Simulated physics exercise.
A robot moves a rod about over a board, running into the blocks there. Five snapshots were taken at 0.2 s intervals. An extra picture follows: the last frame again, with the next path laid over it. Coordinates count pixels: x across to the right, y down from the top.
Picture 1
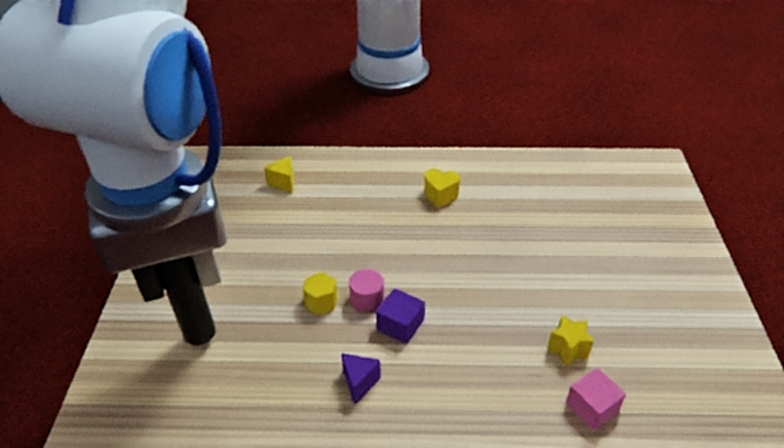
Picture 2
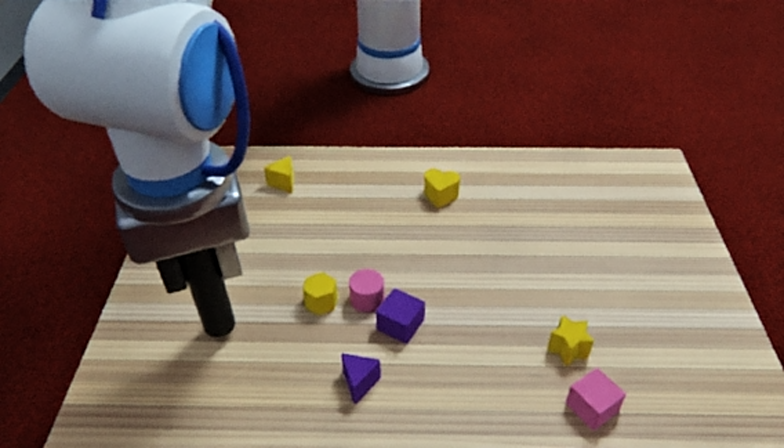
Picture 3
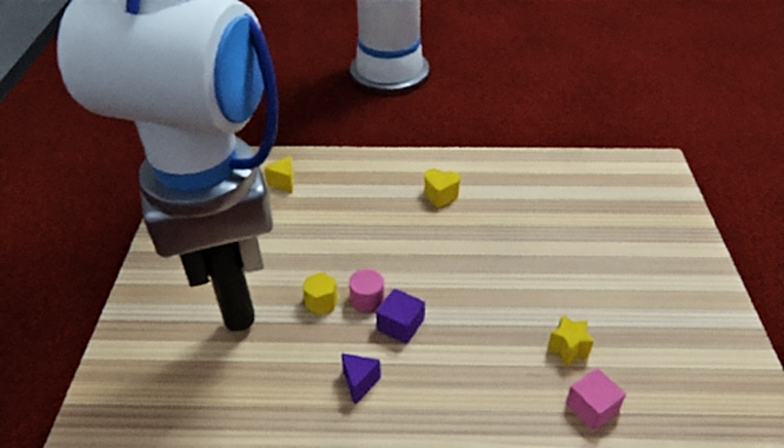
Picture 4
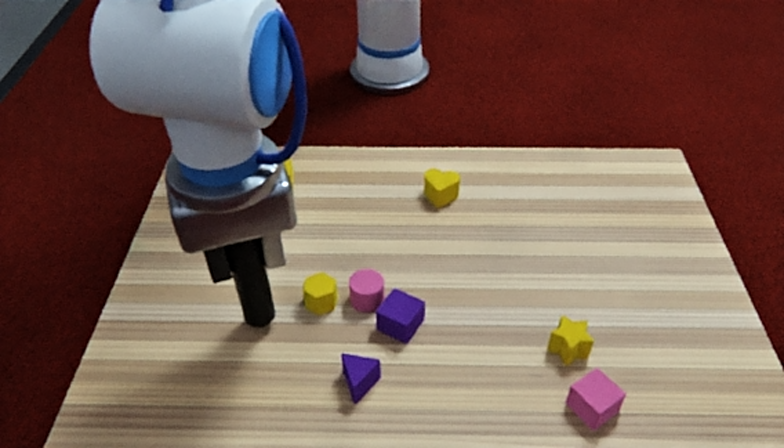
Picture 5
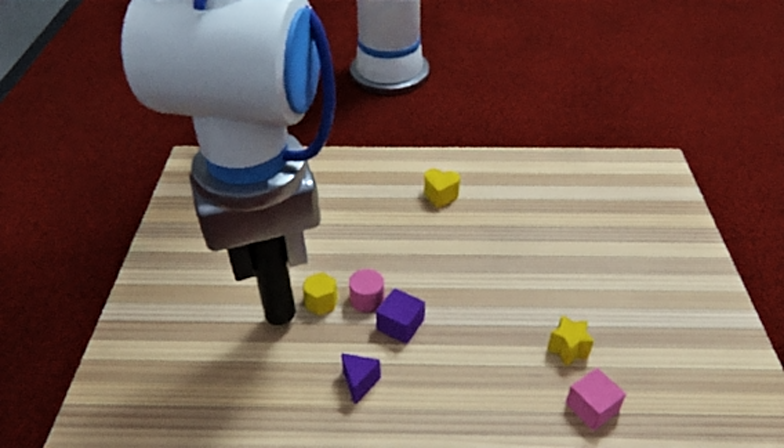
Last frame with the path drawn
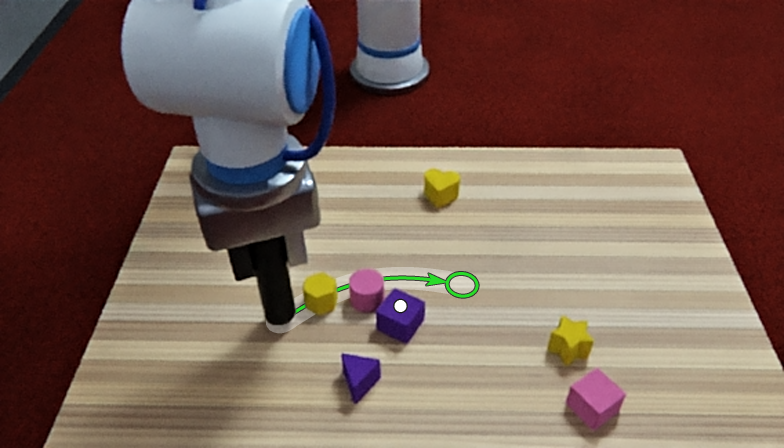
In the video, a robot arm holding a dark rod moves steadily rightward over a striped wooden board, drawing near a yellow block beside a pink round block and a purple cube, while all the blocks stay still.
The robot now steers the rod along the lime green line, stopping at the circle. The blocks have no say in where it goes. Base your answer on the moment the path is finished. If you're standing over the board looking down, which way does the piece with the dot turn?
From overhead, the rotation is clockwise.
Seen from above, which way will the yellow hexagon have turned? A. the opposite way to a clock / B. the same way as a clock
A.
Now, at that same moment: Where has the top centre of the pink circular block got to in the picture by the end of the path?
The middle of its top is at (447, 289).
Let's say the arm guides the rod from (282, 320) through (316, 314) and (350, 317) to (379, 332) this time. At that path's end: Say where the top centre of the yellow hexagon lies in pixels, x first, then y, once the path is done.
It should be at (343, 272) by then.
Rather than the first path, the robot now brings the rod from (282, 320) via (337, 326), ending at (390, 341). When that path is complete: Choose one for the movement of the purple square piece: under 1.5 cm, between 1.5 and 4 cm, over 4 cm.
Between 1.5 and 4 cm.
The line goes from (282, 320) by way of (338, 290) and (399, 278) to (462, 285); the dot is on the purple square piece.
What follows on the original path. One third of the way, rod at (338, 282); yellow hexagon at (366, 262), turned 20° clockwise; pink circular block at (392, 277); purple square piece at (404, 307), turned 15° clockwise.
Two thirds of the way, rod at (400, 271); yellow hexagon at (417, 241), turned 20° anticlockwise; pink circular block at (422, 278); purple square piece at (405, 309), turned 20° clockwise.
At the end, rod at (463, 277); yellow hexagon at (424, 238), turned 45° anticlockwise; pink circular block at (447, 289); purple square piece at (405, 309), turned 20° clockwise.
